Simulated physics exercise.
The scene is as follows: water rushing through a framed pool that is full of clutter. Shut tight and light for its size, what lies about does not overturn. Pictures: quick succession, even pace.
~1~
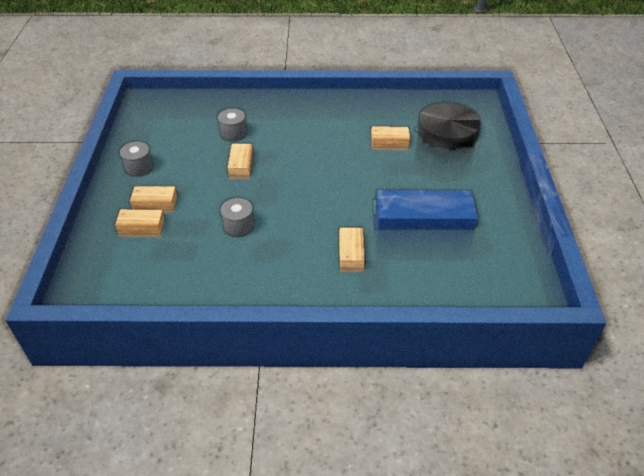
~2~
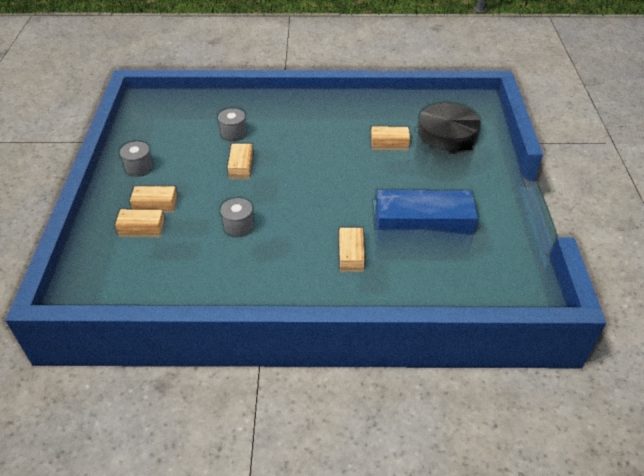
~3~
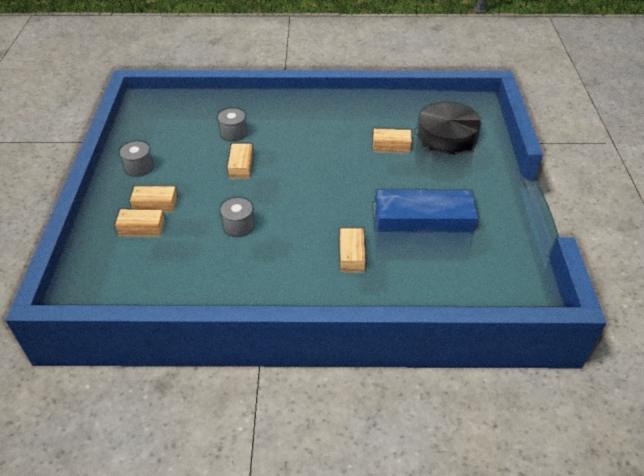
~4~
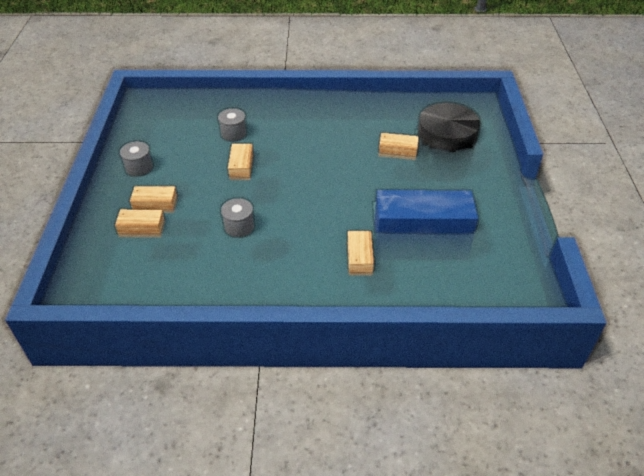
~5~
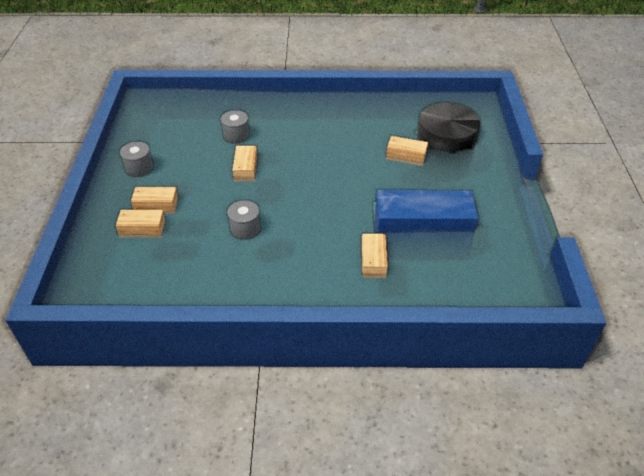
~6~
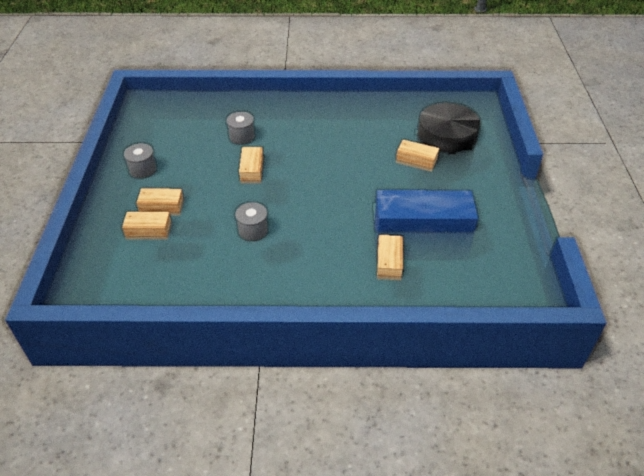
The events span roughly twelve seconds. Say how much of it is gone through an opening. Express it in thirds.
The likely share is beneath a third.
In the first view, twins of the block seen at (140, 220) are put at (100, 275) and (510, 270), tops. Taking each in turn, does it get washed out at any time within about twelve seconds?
Result, in order - stuck, escaped.
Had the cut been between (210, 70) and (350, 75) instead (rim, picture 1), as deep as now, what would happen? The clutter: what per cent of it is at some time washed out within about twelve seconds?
It comes to some 40 per cent of the lot.
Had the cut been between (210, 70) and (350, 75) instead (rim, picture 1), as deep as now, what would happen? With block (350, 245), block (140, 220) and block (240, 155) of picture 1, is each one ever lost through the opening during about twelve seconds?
In turn: Left behind, no, carried outside.
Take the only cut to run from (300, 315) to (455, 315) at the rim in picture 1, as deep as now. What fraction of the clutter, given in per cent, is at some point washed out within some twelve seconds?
Estimate: Close to 20 %.
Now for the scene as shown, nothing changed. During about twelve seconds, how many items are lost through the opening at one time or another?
So, 2 of them.
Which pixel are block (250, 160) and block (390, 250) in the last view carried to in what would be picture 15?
Expect the tops close to (275, 167) and (481, 244).
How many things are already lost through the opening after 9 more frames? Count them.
The answer here is 1.
A moment on, 0 of 8 are out; 8 afloat.
Next, 1 of 8 are out; 7 afloat.
Later, 2 of 8 are out; 6 afloat.
In the end, 2 of 8 are out; 6 afloat.
